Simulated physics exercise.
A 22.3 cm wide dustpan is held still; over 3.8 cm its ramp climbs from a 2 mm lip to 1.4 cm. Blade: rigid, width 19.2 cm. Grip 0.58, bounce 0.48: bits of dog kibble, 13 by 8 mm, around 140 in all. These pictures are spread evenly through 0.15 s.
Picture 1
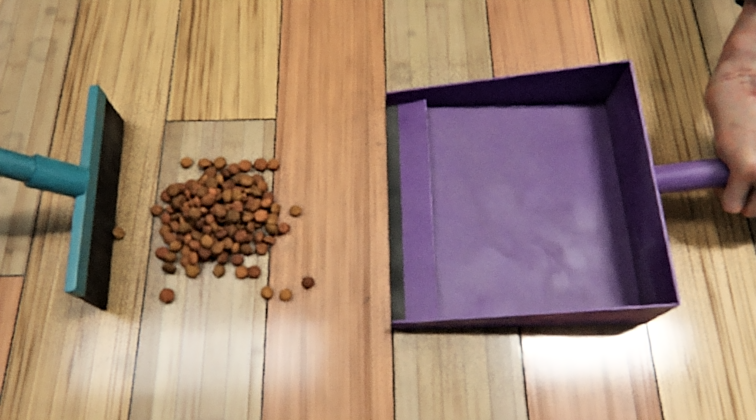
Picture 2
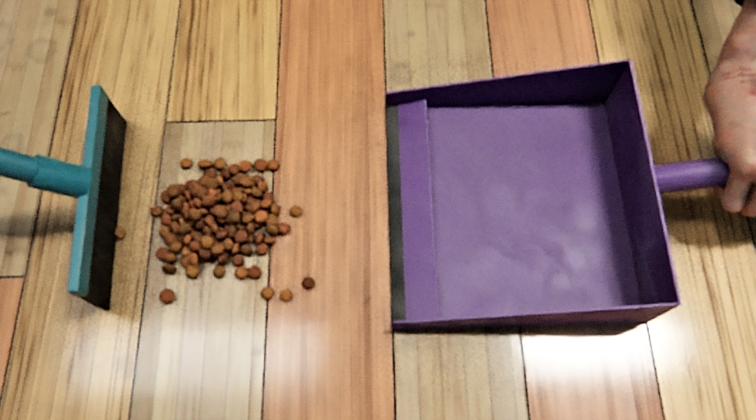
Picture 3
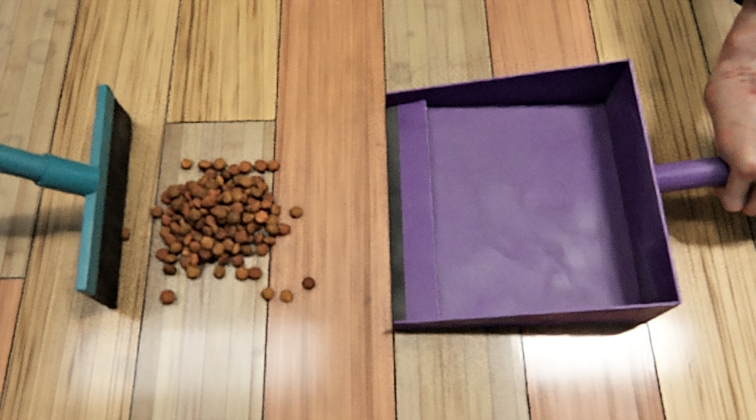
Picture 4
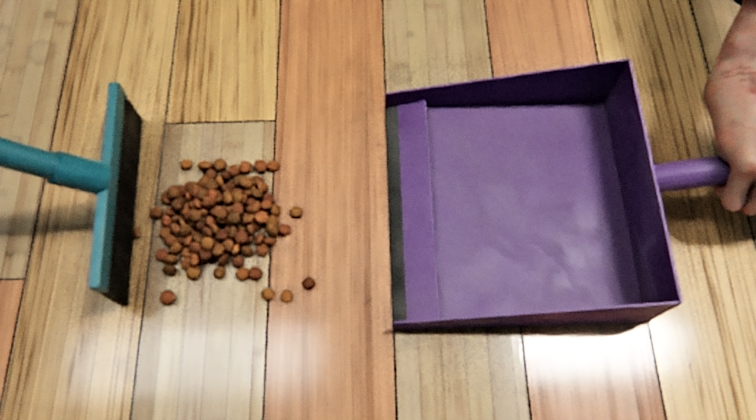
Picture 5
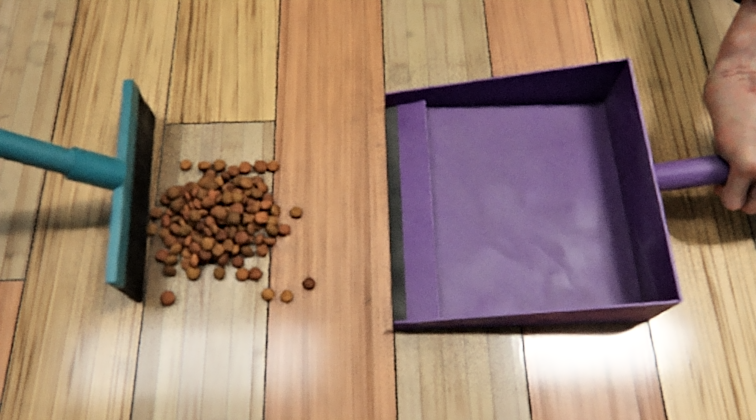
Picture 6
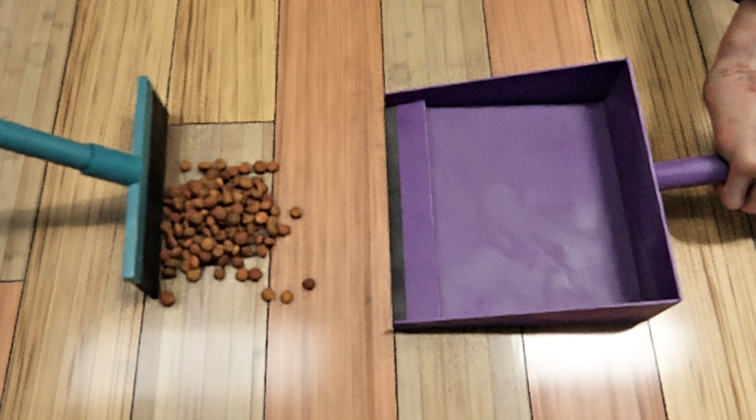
The clip shows a hand holding a purple dustpan still on a wooden floor while a teal brush at left moves slowly rightward a short distance, reaching a pile of brown kibble and nudging the pieces at its left edge.
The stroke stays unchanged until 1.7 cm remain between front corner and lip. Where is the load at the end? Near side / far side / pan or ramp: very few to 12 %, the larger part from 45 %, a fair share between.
Near side: Very few; far side: Very few; pan: A fair share.
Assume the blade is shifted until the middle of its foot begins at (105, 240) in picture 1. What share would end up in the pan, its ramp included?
Estimate: Near 45 %.
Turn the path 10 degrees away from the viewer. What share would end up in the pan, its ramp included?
Then about 25 per cent.
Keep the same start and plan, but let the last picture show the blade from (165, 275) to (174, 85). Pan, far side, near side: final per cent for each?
Per cent by place - pan 50, far side 5, near side 0.
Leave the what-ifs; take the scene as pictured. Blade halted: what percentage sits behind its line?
I'd put it near 20 in a hundred.
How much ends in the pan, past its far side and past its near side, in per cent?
Tally in %: Near side 0; far side 5; pan 40.
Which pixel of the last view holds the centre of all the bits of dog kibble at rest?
Resting centre estimate: Around (386, 177).
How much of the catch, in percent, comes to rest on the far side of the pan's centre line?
Close to 80 %.
Then, 0.22 s after the last picture, middle of the blade 12 cm from the lip; 0 % over the lip, far side 0 %, near side 0 %.
Then, 0.37 s after the last picture, middle of the blade 5 cm from the lip; 0 % over the lip, far side 0 %, near side 0 %.
Then, 0.64 s after the last picture, middle of the blade 2 cm from the lip; 40 % over the lip, far side 5 %, near side 0 %.
In the end, near side 0 %, far side 5 %, pan 40 %, in front of the lip or behind the blade 55 %.
